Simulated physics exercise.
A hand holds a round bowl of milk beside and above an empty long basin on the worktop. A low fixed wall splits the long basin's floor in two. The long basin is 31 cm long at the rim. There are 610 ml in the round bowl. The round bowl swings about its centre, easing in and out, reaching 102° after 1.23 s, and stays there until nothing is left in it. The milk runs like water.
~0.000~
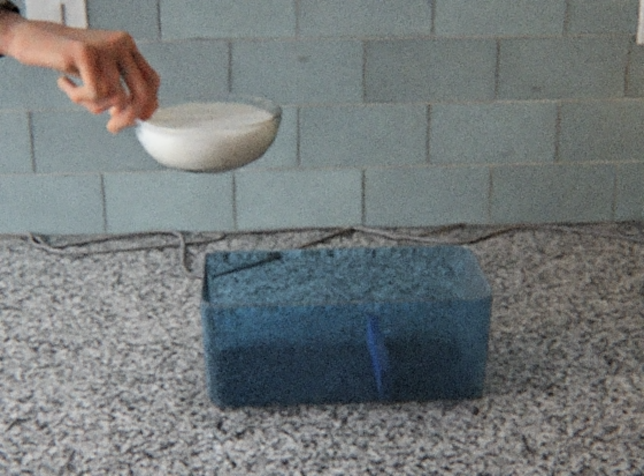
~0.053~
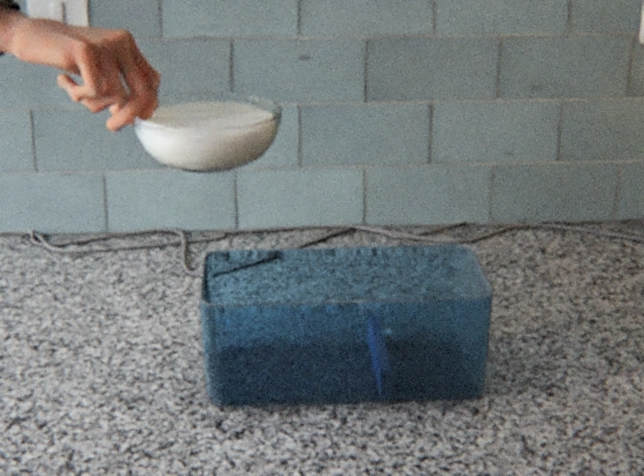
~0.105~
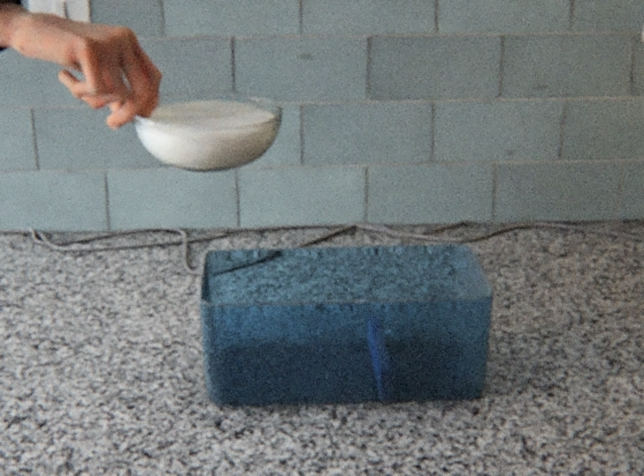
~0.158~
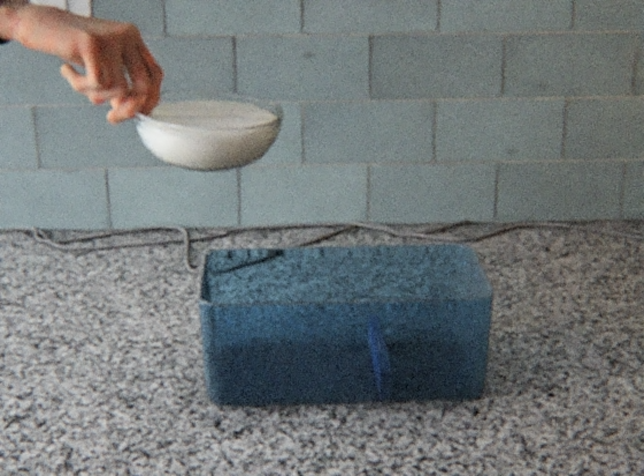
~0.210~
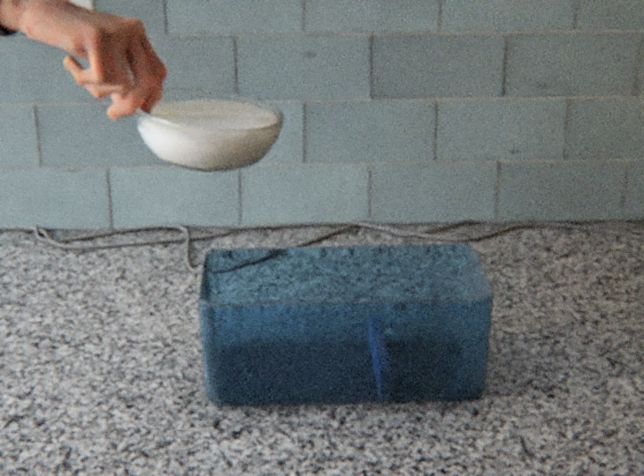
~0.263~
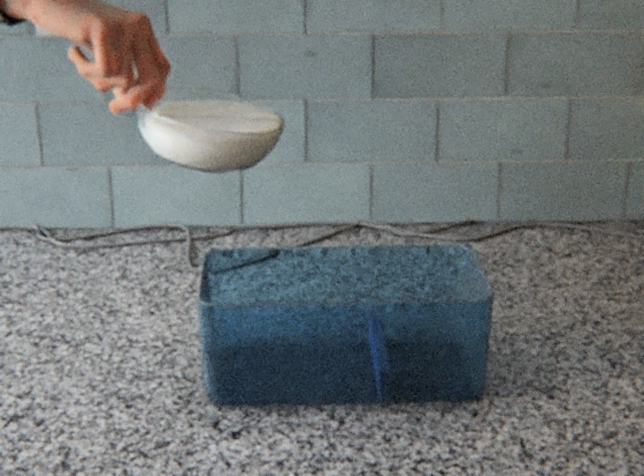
The footage shows a hand holding a clear round bowl of white liquid above and to the left of a long blue basin on a speckled worktop, at first nearly still, then tilting the bowl slightly to the right.
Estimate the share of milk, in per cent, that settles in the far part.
About 10 per cent.
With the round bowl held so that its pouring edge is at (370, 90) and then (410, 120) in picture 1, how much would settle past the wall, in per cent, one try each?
In turn about 75 and 65 per cent.
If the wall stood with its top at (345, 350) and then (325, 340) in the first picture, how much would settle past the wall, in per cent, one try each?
In turn about 60 and 75 per cent.
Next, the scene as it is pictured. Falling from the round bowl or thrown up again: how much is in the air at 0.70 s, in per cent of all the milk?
About 42 per cent.
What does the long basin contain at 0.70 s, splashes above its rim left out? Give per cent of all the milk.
Near 26 in a hundred.
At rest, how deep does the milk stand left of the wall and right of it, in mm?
Some 20 mm on the left and 4 mm on the right.
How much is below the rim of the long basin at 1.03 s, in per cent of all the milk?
Near 94 in a hundred.
After 0.70 s the tilt is 62° and 31 per cent is still to pour, 26 is left of the wall and 1 right of it.
After 1.03 s the tilt is 95° and 1 per cent is still to pour, 87 is left of the wall and 6 right of it.
After 1.36 s the tilt is 102° and 0 per cent is still to pour, 90 is left of the wall and 9 right of it.
After 1.73 s the tilt is 102° and 0 per cent is still to pour, 89 is left of the wall and 9 right of it.
In the end 89 per cent lies left of the wall, 10 right of it and 1 outside.
